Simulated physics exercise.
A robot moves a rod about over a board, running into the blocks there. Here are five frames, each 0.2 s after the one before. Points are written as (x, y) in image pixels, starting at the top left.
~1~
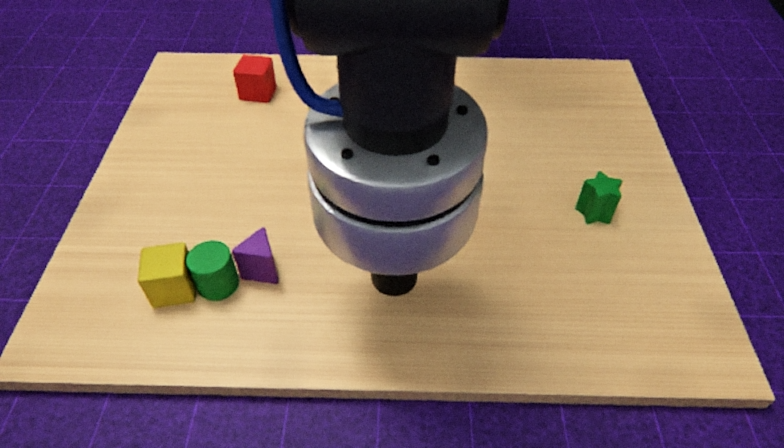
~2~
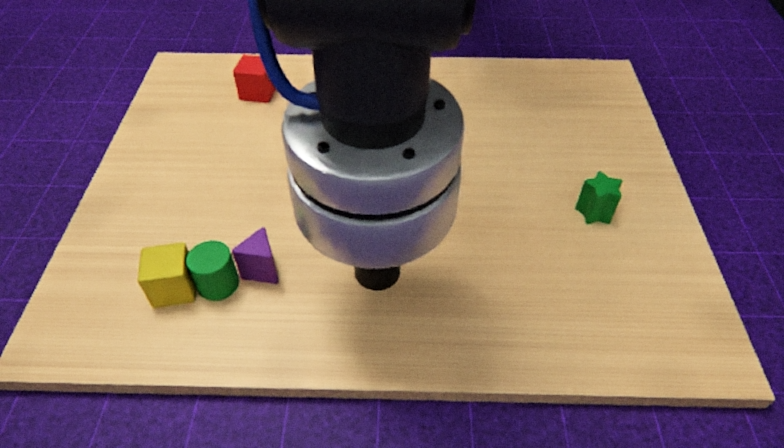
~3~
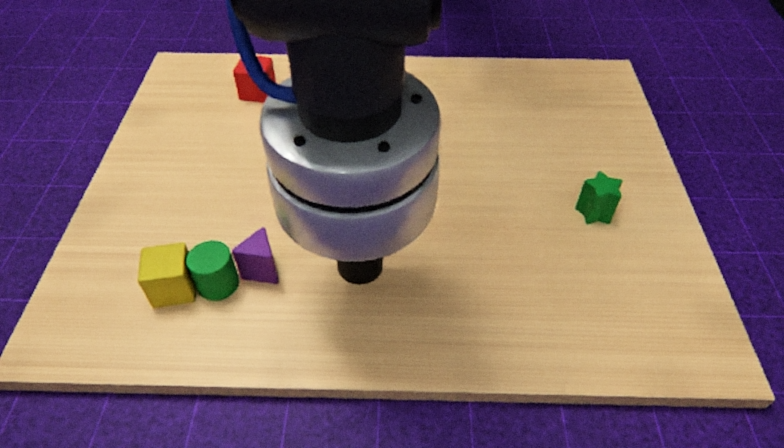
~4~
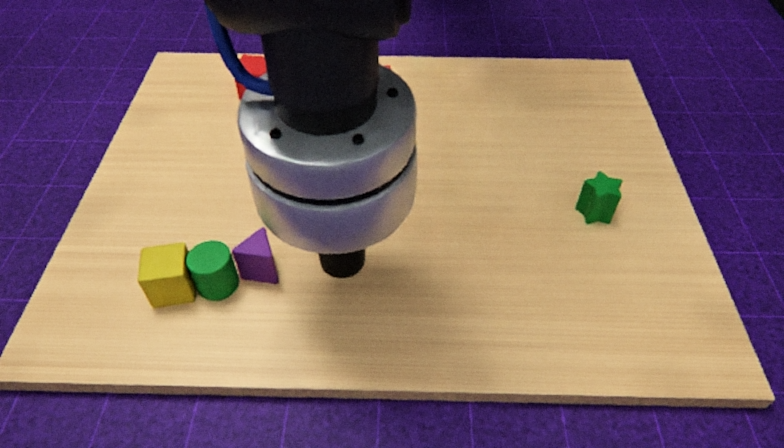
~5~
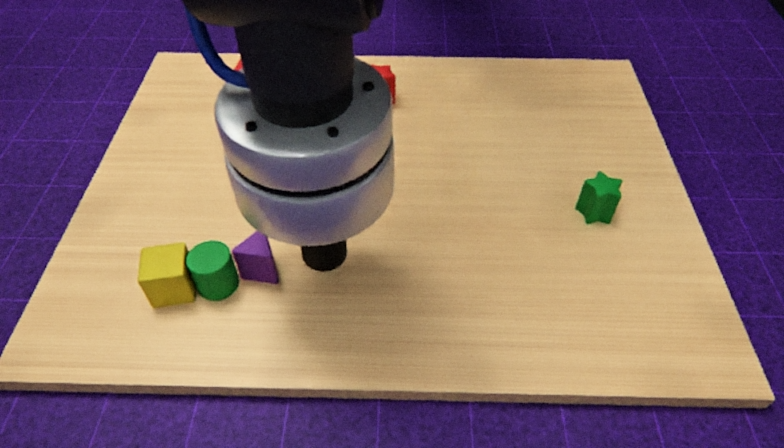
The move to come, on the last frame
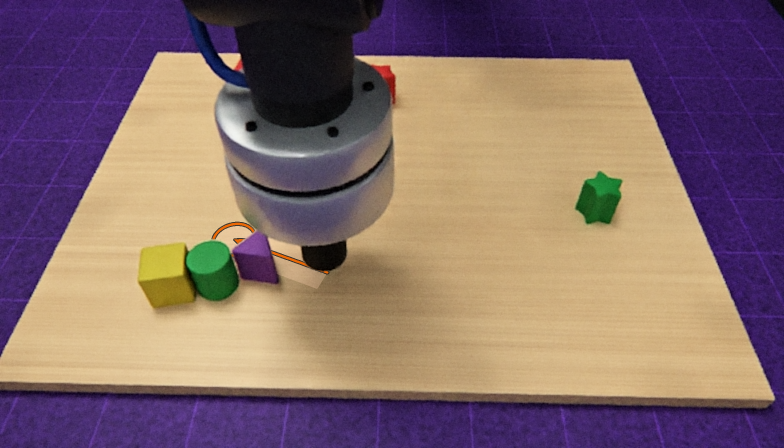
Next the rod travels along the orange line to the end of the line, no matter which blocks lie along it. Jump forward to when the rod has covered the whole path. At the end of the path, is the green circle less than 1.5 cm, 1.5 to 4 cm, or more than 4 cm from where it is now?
The shift is below 1.5 cm.
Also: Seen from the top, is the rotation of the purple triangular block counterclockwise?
Yes, I think so.
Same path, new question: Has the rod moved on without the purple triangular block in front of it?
Short answer: Yes.
Path on the board, from (327, 272) to (234, 239).
Halfway along, rod at (275, 237); yellow square block at (154, 262); green circle at (198, 263); purple triangular block at (239, 245), turned 35° anticlockwise.
At the end, rod at (228, 221); yellow square block at (153, 262); green circle at (197, 264); purple triangular block at (235, 247), turned 50° anticlockwise; purple star in place.
